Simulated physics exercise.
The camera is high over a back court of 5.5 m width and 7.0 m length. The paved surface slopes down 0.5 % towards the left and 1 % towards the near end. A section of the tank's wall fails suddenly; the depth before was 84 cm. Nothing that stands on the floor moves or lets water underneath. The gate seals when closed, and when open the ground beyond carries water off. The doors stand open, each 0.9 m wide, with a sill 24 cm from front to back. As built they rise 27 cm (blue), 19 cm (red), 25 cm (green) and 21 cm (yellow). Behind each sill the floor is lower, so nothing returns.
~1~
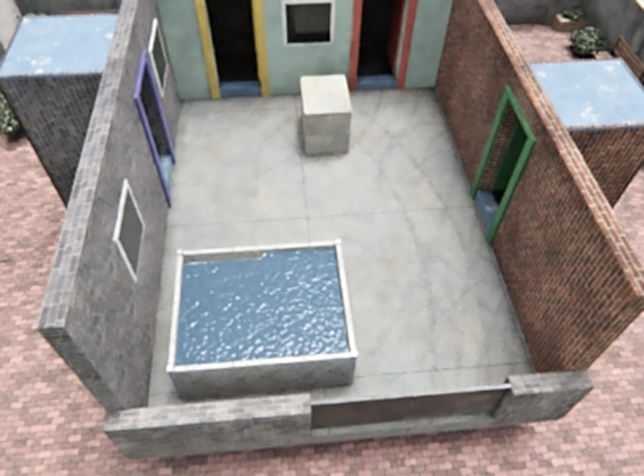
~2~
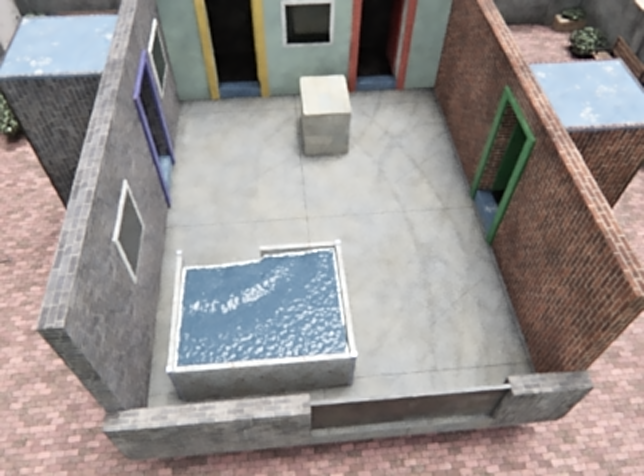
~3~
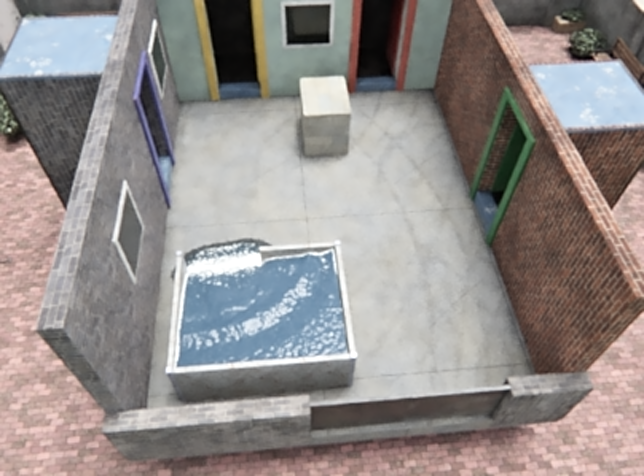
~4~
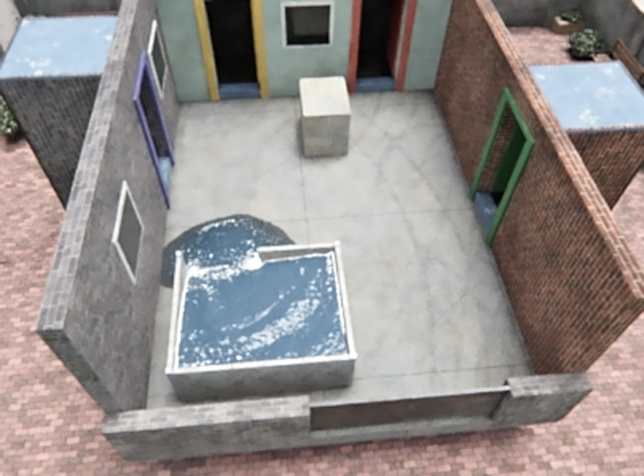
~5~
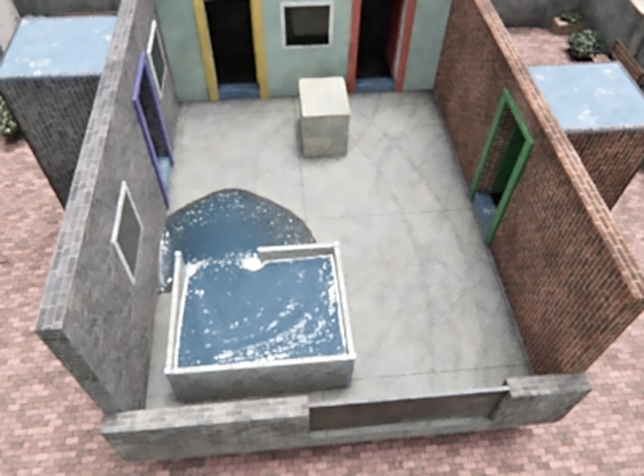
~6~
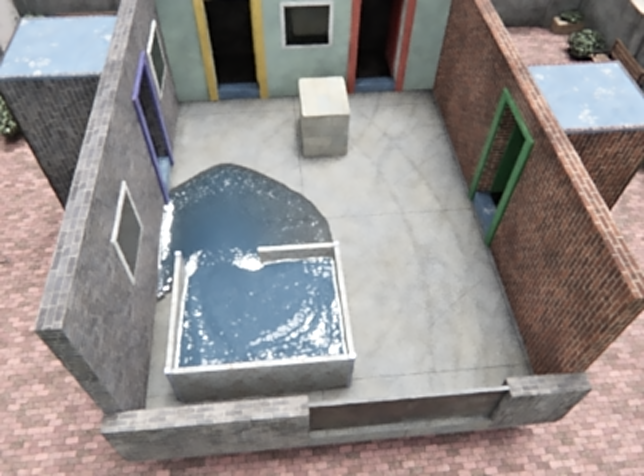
To begin with, a walled tank of water sits still in a grey paved court with open doorways. Part of its far wall gives way, and water pours through the gap, spreading across the paving in a widening, rounded pool along the left wall, its edge just short of the blue door.
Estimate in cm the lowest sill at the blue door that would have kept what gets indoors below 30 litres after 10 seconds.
Some 14 cm above the ground.
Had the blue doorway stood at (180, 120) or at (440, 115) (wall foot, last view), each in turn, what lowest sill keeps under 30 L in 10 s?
Roughly 25 and 17 cm.
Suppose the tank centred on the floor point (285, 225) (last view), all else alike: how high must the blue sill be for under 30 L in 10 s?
Some 13.5 cm.
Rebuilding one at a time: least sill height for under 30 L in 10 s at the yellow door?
Roughly 30 cm at yellow.
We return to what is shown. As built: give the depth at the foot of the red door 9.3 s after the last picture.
Roughly 5.5 cm deep.
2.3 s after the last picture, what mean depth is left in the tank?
About 33 cm.
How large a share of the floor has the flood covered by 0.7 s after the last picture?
Near 35 per cent is wet.
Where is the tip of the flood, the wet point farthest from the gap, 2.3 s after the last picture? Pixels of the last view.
Near (414, 94).
Then, 0.7 s after the last picture water covers 35 % of the floor, deepest (44 cm) near (217, 282); 23 cm at the blue door, 0 litres in over its 27 cm sill.
Then, 2.3 s after the last picture water covers 55 % of the floor, deepest (36 cm) near (248, 119); 15 cm at the blue door, 0 litres in over its 27 cm sill.
Then, 9.3 s after the last picture water covers 95 % of the floor, deepest (22 cm) near (144, 434); 11 cm at the blue door, 0 litres in over its 27 cm sill.
At the blue door as built, the water peaked near 23 cm, 0.7 s after the last picture.
Run again over the same 10 s with other heights there, 58 litres in over 11.5 cm, 17 litres over 15.5 cm. The limit of 30 litres is kept from about 14 cm up.
